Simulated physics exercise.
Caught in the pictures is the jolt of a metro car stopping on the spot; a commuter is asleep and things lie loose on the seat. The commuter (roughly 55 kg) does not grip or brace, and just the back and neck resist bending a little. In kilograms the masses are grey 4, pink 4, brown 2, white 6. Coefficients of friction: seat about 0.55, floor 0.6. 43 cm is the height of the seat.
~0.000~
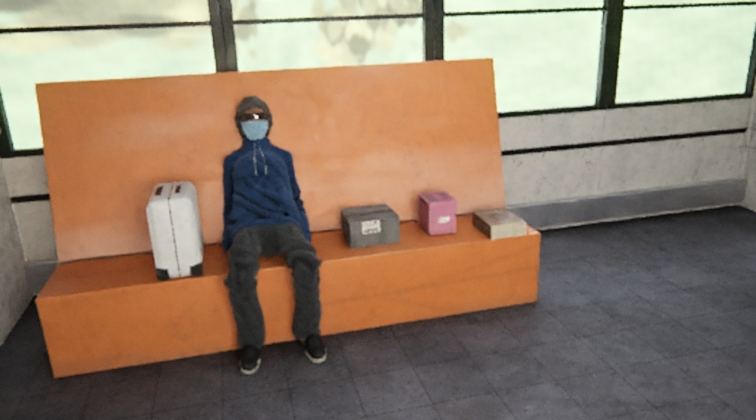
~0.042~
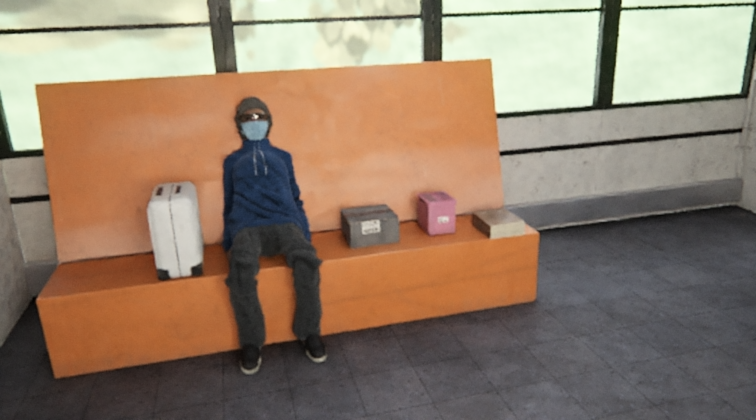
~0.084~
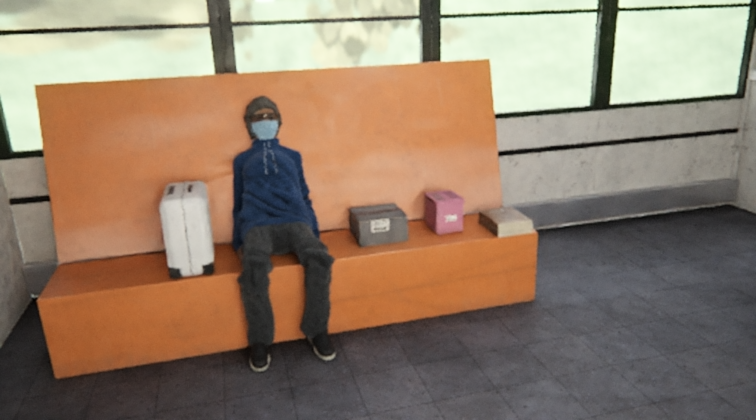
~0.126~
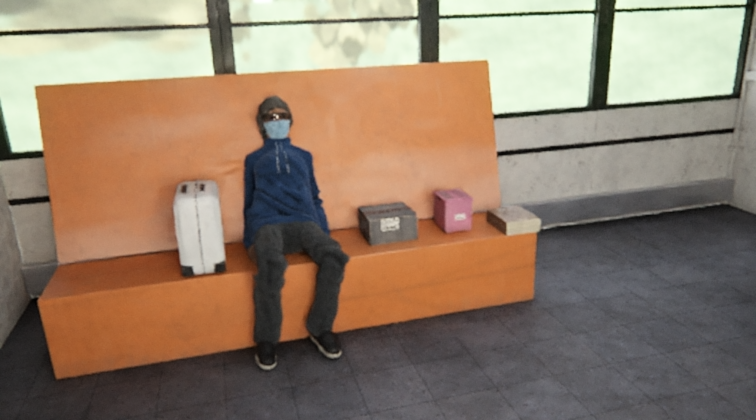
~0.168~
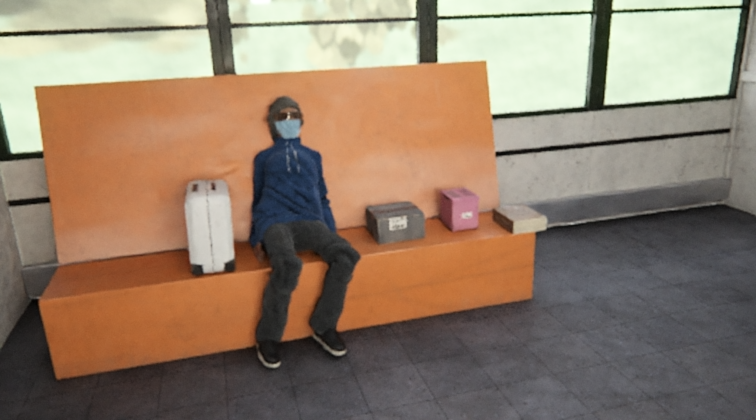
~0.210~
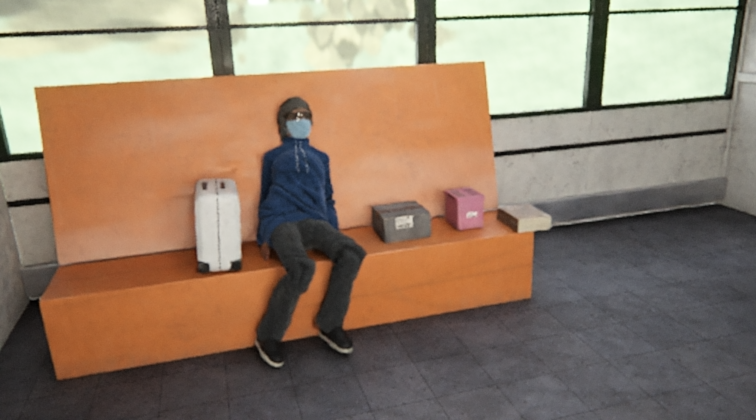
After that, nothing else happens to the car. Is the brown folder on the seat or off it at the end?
Off.
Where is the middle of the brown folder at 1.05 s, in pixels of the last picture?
It would sit at about pixel (551, 269) then.
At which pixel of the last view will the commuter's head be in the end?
It comes to rest near pixel (406, 189).
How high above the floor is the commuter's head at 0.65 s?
About 80 cm up.
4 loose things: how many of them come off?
1.
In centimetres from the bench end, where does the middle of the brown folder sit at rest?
It ends up around 20 centimetres past it.
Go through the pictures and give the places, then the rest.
The first picture shows brown folder (499, 223), commuter's hips (267, 231), pink tub (437, 213).
The second picture shows brown folder (497, 223), commuter's hips (267, 231), pink tub (436, 213).
The third picture shows brown folder (505, 222), commuter's hips (276, 230), pink tub (444, 212).
The fourth picture shows brown folder (513, 220), commuter's hips (285, 228), pink tub (453, 211).
The fifth picture shows brown folder (519, 219), commuter's hips (290, 227), pink tub (459, 209).
The sixth picture shows brown folder (523, 218), commuter's hips (295, 227), pink tub (464, 209). Everything loose set off at about 1.7 m/s.
After 0.40 s the brown folder is 13 cm past the bench end, tilted 50°, near (542, 233) in the last picture's view; the commuter's hips 57 cm above the ground.
After 0.65 s the brown folder is 21 cm past the bench end, tilted 90°, near (551, 269) in the last picture's view; the commuter's hips 57 cm above the ground.
After 1.05 s the brown folder is 21 cm past the bench end, tilted 90°, near (551, 269) in the last picture's view; the commuter's hips 57 cm above the ground.
Final state at 1.9 s, grey carton stays on; pink tub stays on; brown folder drops off; white case stays on; commuter's hips keep to the seat.
